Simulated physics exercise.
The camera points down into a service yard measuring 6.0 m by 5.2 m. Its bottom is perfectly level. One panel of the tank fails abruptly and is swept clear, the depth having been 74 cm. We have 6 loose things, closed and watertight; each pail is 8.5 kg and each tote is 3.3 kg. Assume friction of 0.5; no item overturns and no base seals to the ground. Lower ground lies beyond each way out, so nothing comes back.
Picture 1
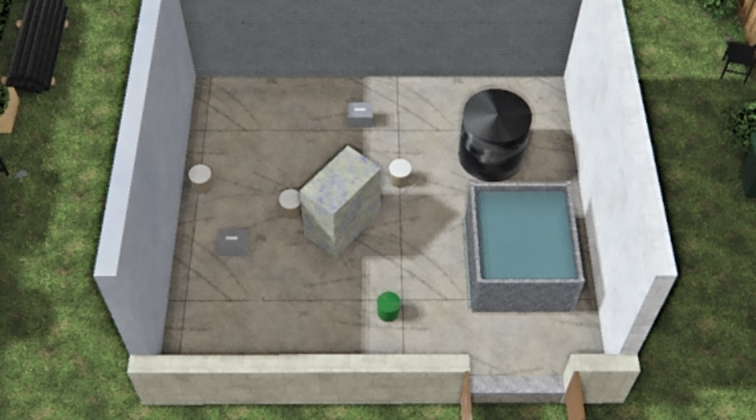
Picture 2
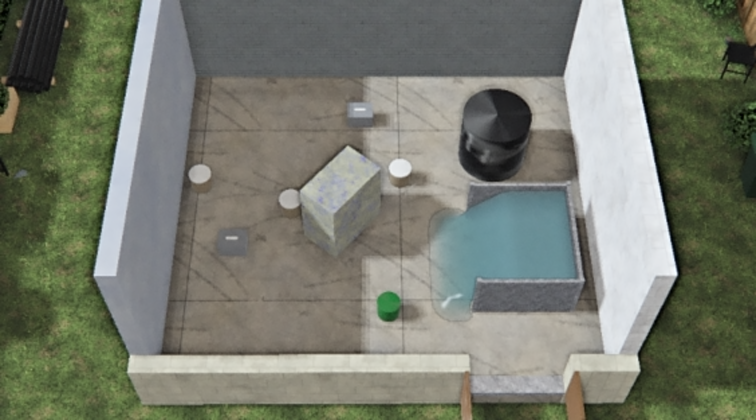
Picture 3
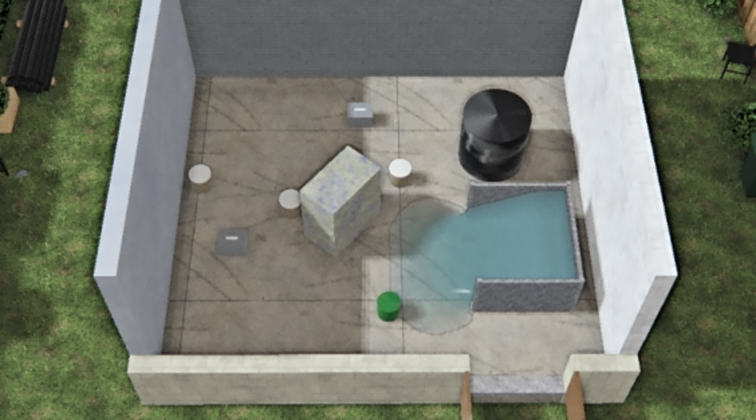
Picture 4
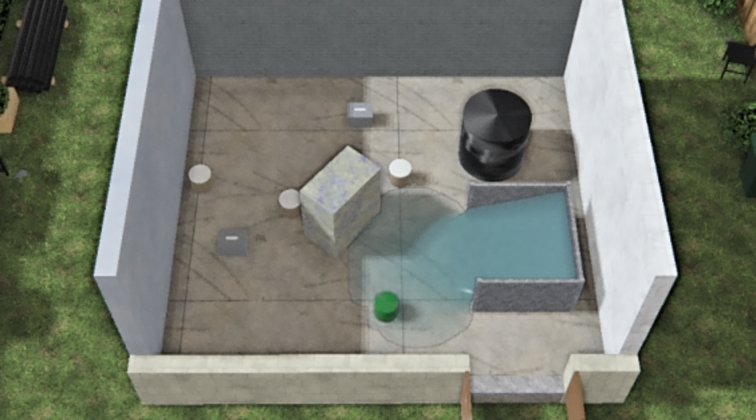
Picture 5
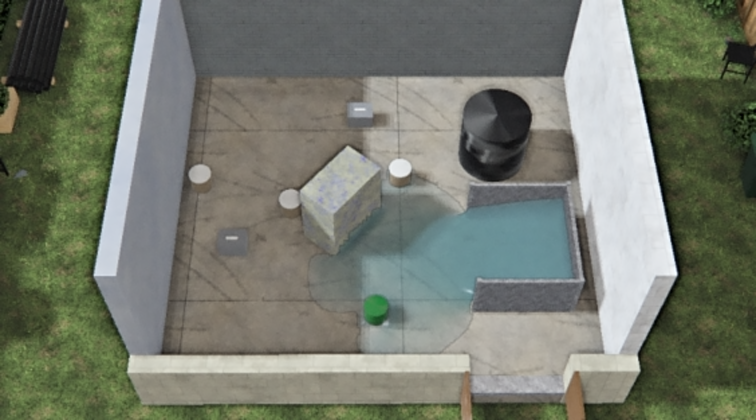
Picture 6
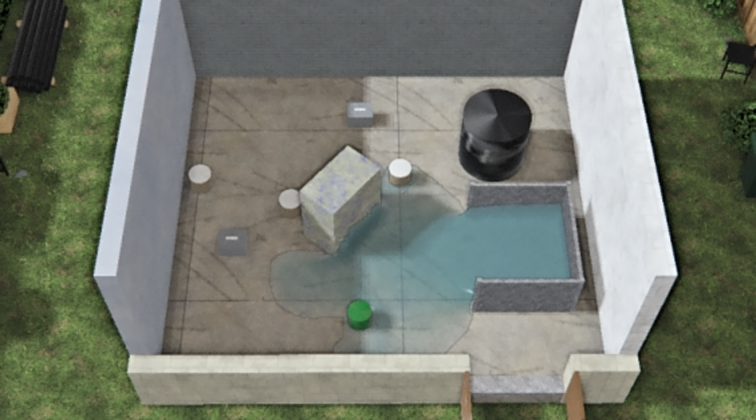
Walled yard seen from above, the left side of a water tank opening and water spreading leftward, nudging a green pail left.
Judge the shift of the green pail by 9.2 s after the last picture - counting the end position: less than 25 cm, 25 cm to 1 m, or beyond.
When it settles, the green pail lies far from the start.
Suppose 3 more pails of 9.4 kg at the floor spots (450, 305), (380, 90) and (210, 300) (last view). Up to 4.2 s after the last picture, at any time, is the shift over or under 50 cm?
Listed order gives above the limit, within the limit, above the limit.
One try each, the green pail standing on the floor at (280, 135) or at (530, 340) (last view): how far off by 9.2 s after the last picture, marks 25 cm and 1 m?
Respectively: It is shoved a long way; it rests almost unmoved.
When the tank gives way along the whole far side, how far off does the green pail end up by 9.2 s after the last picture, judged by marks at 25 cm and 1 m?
I'd say the green pail scarcely moves.
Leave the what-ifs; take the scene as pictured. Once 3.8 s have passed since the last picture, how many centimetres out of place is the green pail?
It is about 350 cm out of place by then.
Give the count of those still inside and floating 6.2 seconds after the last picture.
Total: 2.
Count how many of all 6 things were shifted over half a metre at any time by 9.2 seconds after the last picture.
It works out to 6.
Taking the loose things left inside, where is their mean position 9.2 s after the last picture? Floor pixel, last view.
The average lands around (336, 137).
Then, 1.2 s after the last picture the green pail is near (184, 347), 2.8 m from its start, afloat; 0 of 6 are out; 1 afloat.
Then, 3.8 s after the last picture the green pail is near (209, 170), 3.4 m from its start, aground; 0 of 6 are out; 2 afloat.
Then, 6.2 s after the last picture the green pail is near (218, 146), 3.7 m from its start, aground; 0 of 6 are out; 2 afloat.
Then, 9.2 s after the last picture the green pail is near (223, 146), 3.6 m from its start, aground; 0 of 6 are out; 2 afloat.
